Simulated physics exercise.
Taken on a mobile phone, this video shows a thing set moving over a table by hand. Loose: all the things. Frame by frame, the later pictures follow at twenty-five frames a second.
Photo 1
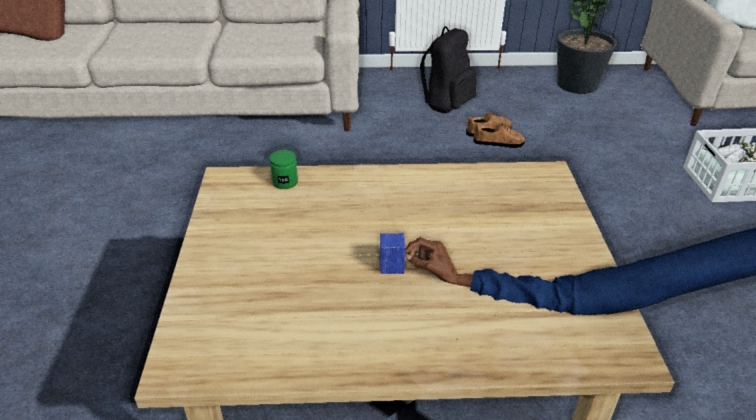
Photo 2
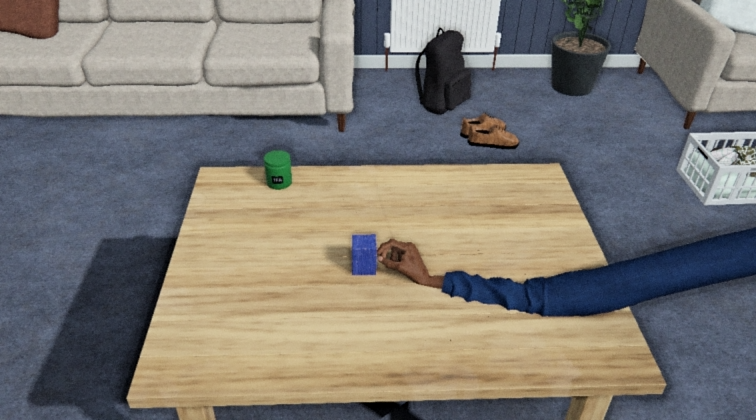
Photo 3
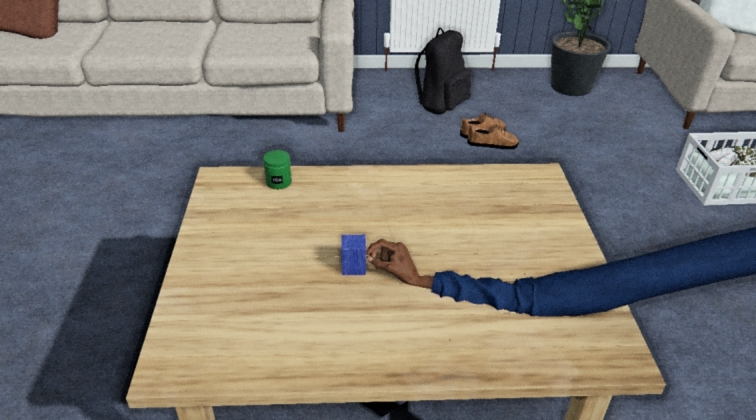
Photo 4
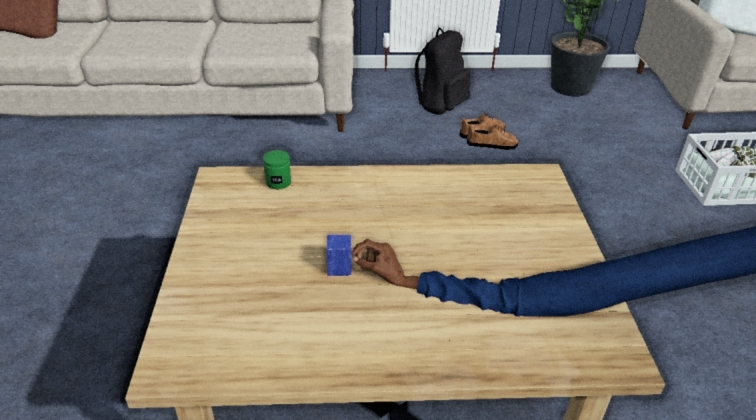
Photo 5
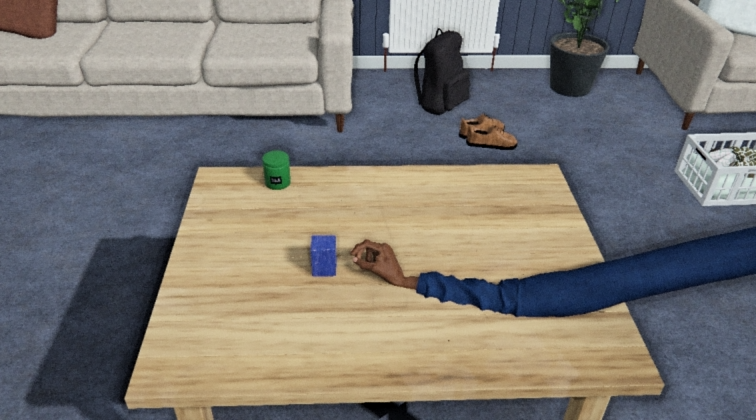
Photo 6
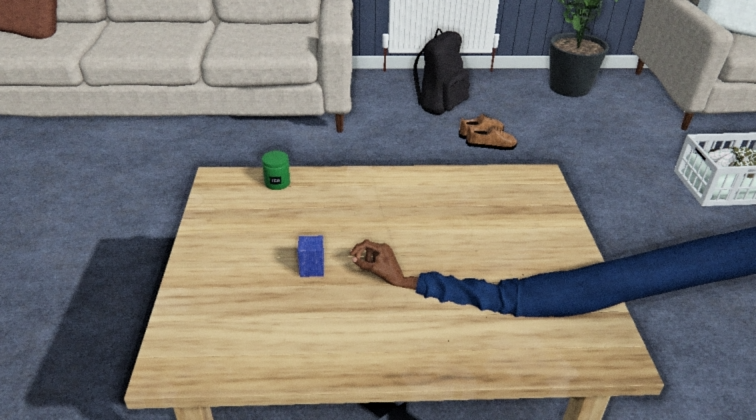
In the video, a hand in a blue sleeve pushes a small blue block leftward across a wooden table, near a green container, then the hand stays still while the block slides a little farther left, away from the fingers.
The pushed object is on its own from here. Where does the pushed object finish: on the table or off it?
On the table.
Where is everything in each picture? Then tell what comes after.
The first frame shows under the hand; blue block (392, 254).
The second frame shows under the hand; blue block (364, 255).
The third frame shows under the hand; blue block (354, 255).
The fourth frame shows blue block (339, 255).
The fifth frame shows blue block (324, 256) slid about its own width.
The sixth frame shows blue block (311, 256) slid about its own width.
Then, 0.10 s after the last picture, blue block slid well along near (292, 256).
Then, 0.30 s after the last picture, blue block slid well along near (287, 257).
At rest, moved from the start, blue block. Seen from the same camera at the end, blue block near (287, 257).
